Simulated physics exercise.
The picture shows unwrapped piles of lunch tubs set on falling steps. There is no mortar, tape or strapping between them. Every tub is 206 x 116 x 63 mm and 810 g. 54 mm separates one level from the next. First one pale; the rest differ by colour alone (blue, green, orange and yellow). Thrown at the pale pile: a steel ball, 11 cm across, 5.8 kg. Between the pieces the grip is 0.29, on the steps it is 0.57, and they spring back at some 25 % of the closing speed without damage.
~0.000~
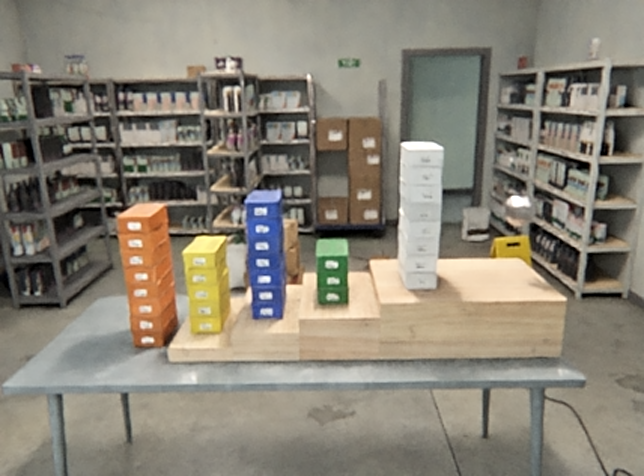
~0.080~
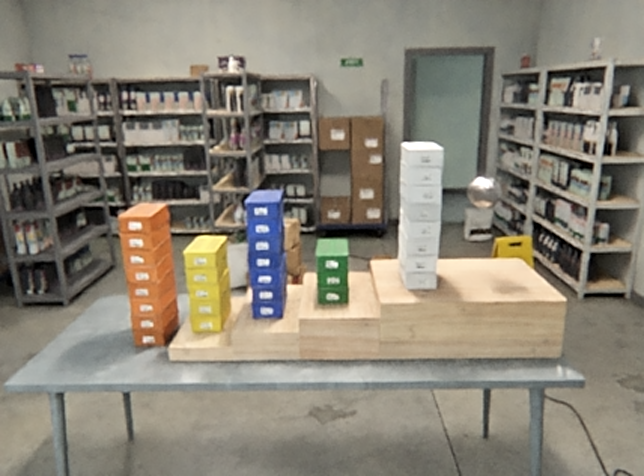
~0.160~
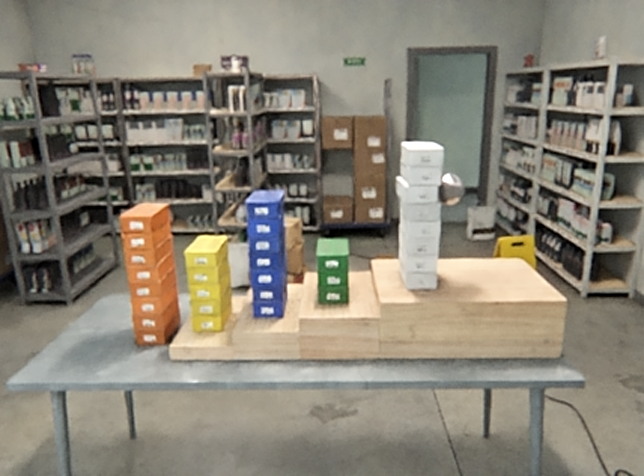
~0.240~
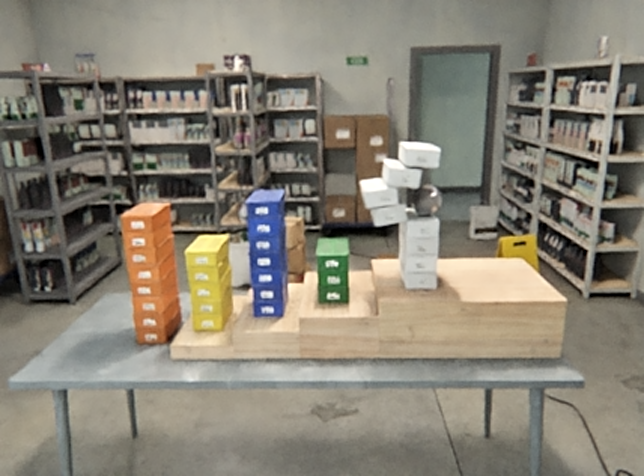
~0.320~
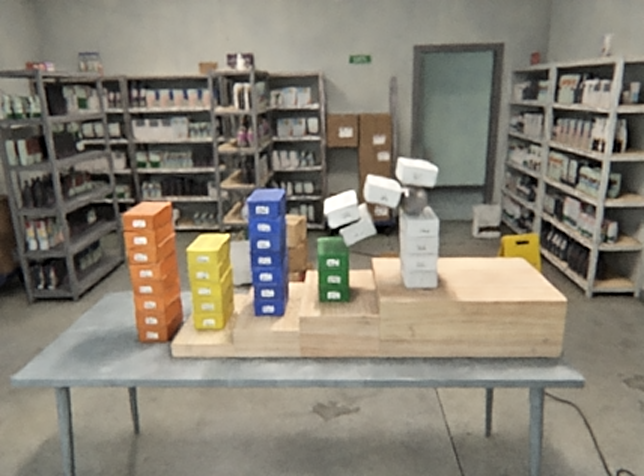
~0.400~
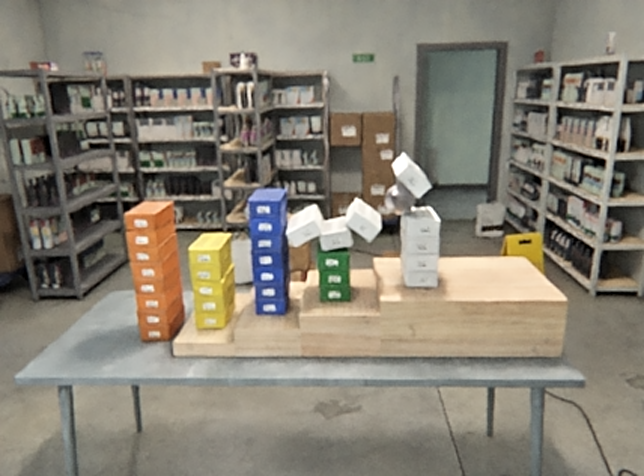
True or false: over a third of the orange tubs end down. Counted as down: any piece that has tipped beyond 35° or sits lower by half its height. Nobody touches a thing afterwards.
False.
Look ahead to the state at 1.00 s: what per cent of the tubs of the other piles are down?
5 per cent.
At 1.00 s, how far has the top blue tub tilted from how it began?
About 5°.
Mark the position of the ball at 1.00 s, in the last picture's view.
About (324, 247).
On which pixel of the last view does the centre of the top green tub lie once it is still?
Last frame, centre at roughly (303, 284).
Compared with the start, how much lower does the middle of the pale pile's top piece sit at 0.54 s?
I'd put it at close to 16 cm below where it started.
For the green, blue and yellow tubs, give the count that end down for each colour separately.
For green the count is 1, for blue it's 3, and for yellow it's 0.
Around 0.54 s, 4 of the pale pile down; none of the 8 orange tubs down (0 of 23 in all colours); top orange tub unmoved; top green tub displaced 40 mm.
Around 1.00 s, 4 of the pale pile down; none of the 8 orange tubs down (1 of 23 in all colours); top orange tub unmoved; top green tub tipped 61°, 8 cm lower.
Around 1.62 s, 4 of the pale pile down; none of the 8 orange tubs down (4 of 23 in all colours); top orange tub unmoved; top green tub tipped 25°, 13 cm lower.
Finally (2.3 s), 4 of the pale pile down; none of the 8 orange tubs down (4 of 23 in all colours); top orange tub displaced 31 mm; top yellow tub tipped 22°. That is 0 per cent. Seen by the last camera, middles, top orange tub near (143, 216), top yellow tub near (182, 252).
